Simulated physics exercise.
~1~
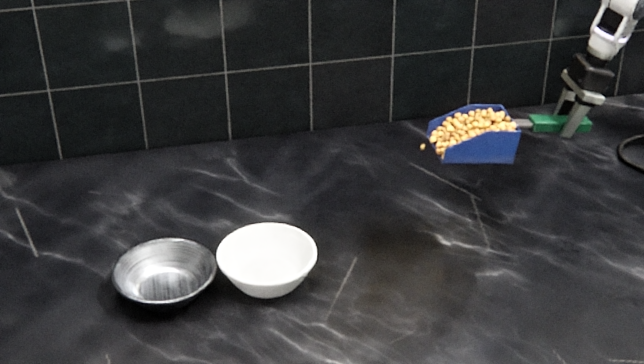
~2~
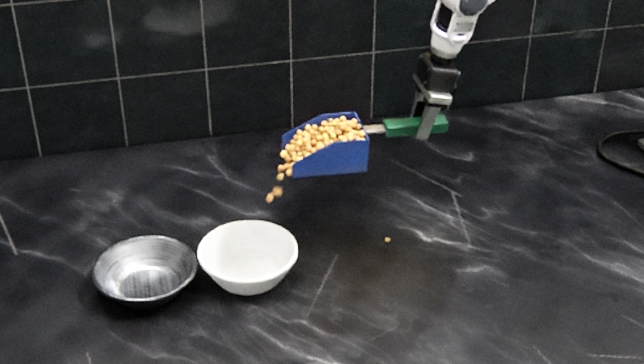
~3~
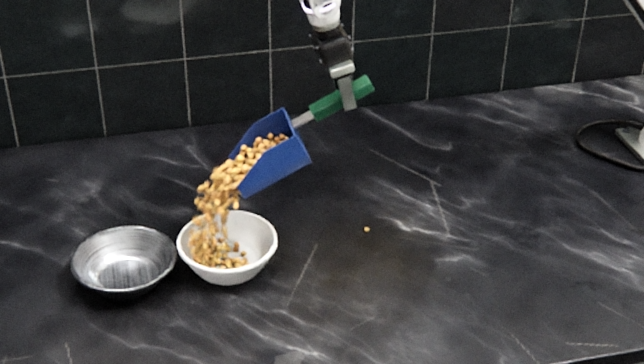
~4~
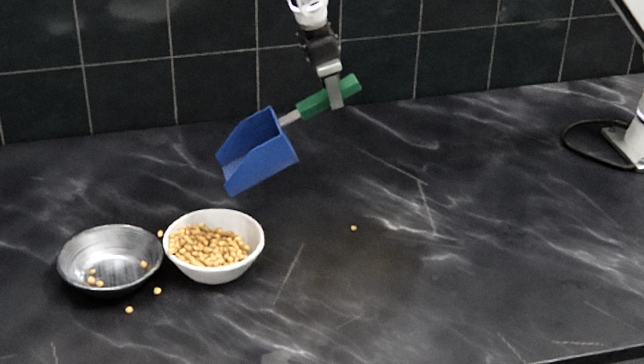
A blue scoop held by a robot arm pours chickpeas into a white bowl, spilling a few.
